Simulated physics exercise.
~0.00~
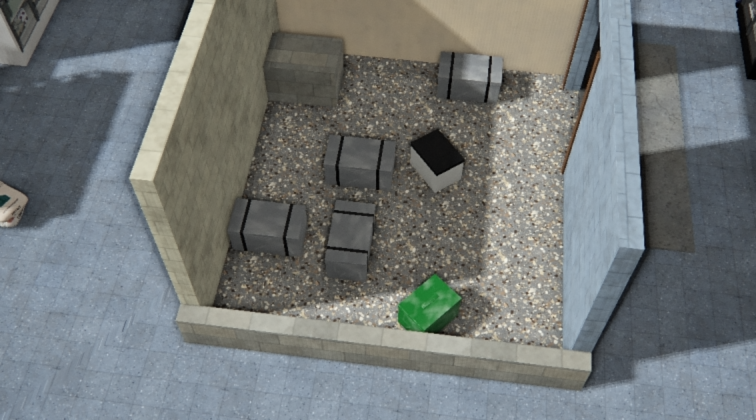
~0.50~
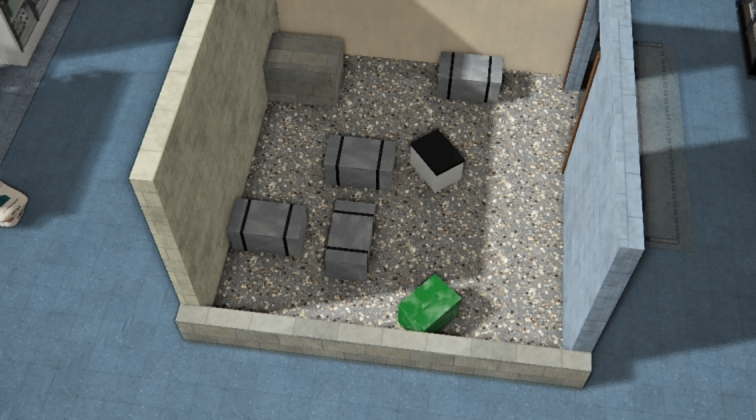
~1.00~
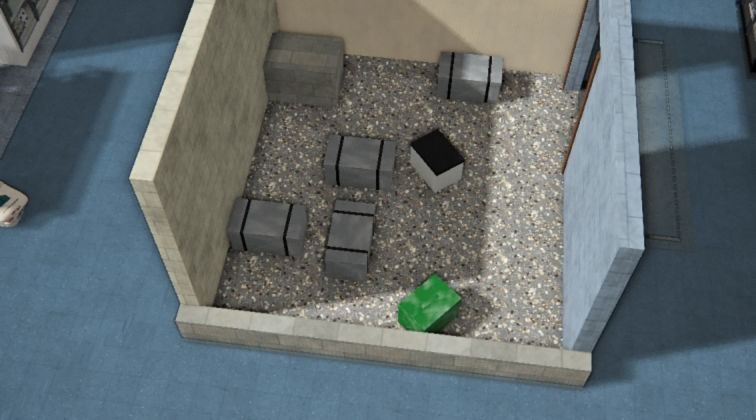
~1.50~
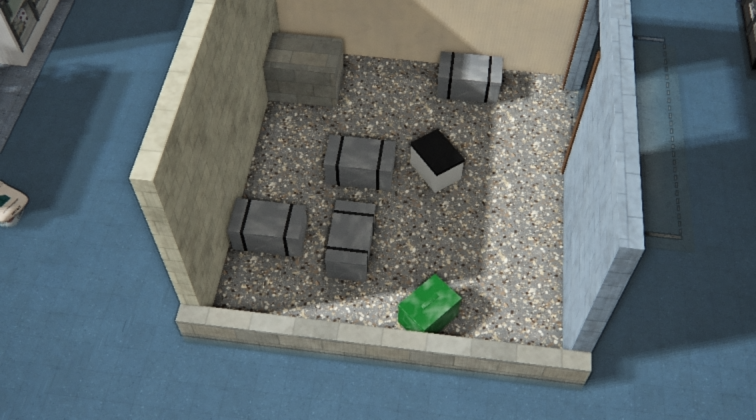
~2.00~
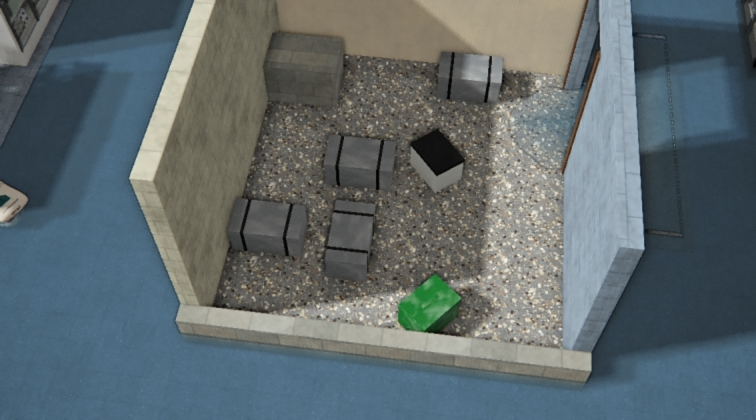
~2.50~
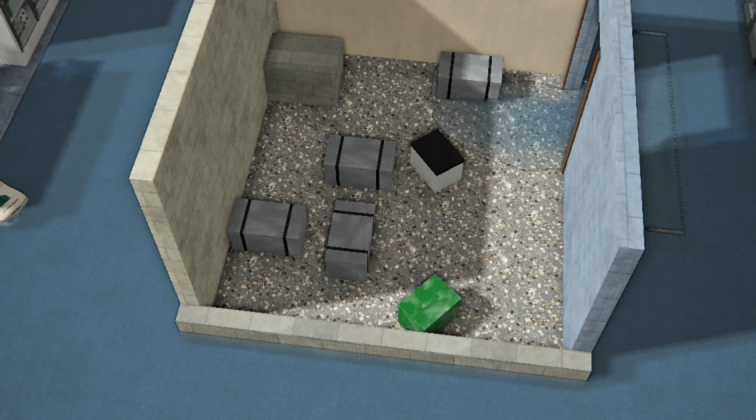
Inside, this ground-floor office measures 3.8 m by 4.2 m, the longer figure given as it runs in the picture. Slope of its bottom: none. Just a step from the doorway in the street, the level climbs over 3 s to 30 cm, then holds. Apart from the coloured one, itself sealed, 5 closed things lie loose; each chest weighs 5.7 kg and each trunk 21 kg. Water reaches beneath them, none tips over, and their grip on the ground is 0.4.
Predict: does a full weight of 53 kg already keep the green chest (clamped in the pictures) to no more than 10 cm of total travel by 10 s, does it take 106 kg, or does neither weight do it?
It takes 106 kg.
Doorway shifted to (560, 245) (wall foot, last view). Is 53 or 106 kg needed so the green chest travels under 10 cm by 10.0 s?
Moved there, the light choice works.
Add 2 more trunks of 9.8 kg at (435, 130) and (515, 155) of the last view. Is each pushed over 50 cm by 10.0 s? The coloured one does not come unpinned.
The first comes out above the threshold, the second above the threshold.
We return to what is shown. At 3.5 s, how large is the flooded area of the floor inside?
That flooded area is roughly 6.0 m2.
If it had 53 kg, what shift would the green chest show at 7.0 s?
Displacement near 0 cm.
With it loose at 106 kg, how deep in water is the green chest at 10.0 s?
Depth: Approx. 12 cm.
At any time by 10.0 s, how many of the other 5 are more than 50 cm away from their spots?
That comes to 5.
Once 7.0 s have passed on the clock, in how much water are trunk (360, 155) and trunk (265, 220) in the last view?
Depth approx. 15 cm / 14 cm.
After 3.5 s the green chest would be 0 cm from its start with 53 kg and 0 cm from its start with 106 kg; 0 cm of water round it then.
After 4.5 s the green chest would be 0 cm from its start with 53 kg and 0 cm from its start with 106 kg; 0 cm of water round it then.
After 7.0 s the green chest would be 0 cm from its start with 53 kg and 0 cm from its start with 106 kg; 4 cm of water round it then.
After 10.0 s the green chest would be 55 cm from its start with 53 kg and 1 cm from its start with 106 kg; 12 cm of water round it then.
